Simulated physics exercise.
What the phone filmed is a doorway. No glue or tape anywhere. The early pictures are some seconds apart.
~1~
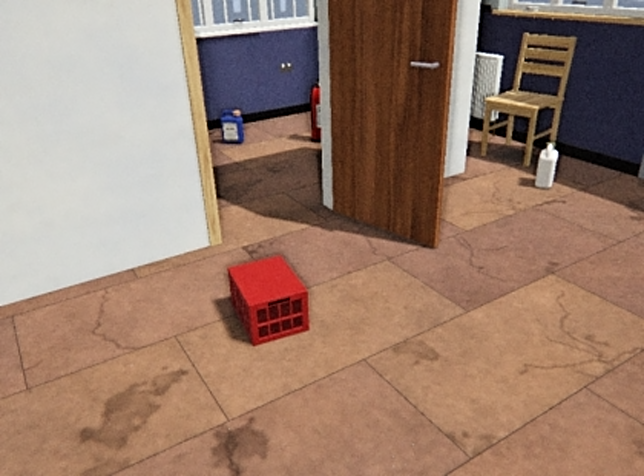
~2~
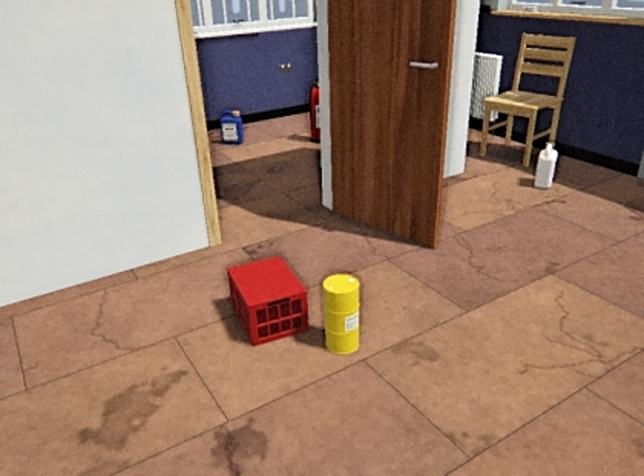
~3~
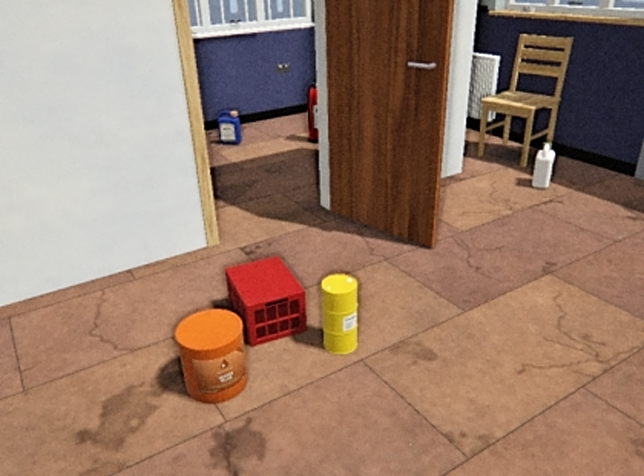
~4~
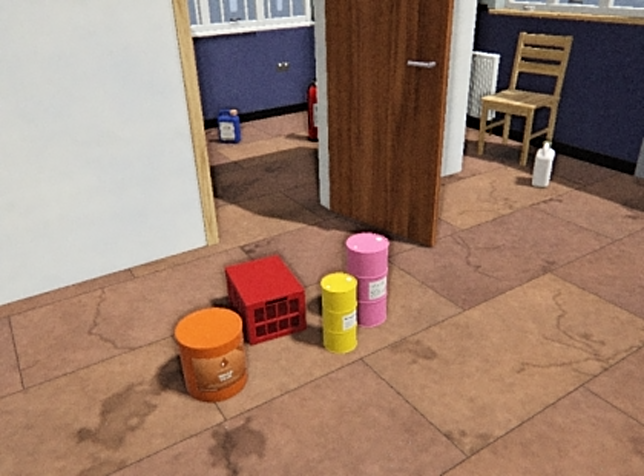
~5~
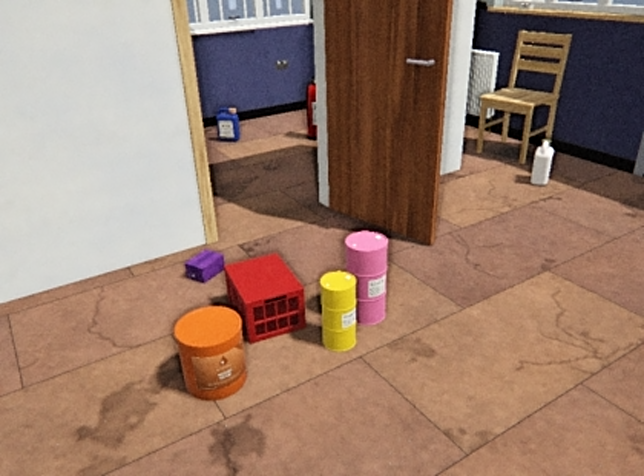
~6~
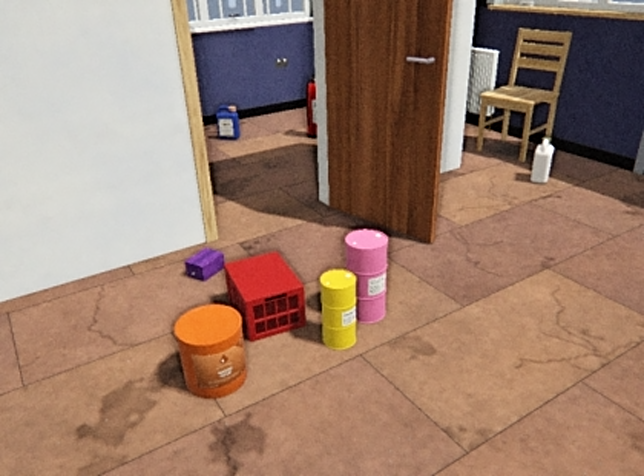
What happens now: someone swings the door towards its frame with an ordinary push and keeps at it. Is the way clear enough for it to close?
It goes shut.
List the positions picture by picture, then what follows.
Door wide open and still; red crate (268, 298), in the first picture.
Door wide open and still; yellow canister (342, 314), in the second picture.
Door wide open and still; red crate (265, 299), in the third picture.
Door wide open and still; yellow canister (339, 313); orange pail (213, 355), in the fourth picture.
Door wide open and still; red crate (264, 296); pink canister (366, 279), in the fifth picture.
Door wide open and still; purple box (205, 264); yellow canister (339, 310), in the sixth picture.
Then, 0.90 s on from there, door 72° open.
Then, 1.60 s on from there, door 30° open.
In the end, door 0° open; all 5 unmoved. At the end, from the last picture's camera, purple box near (205, 264).
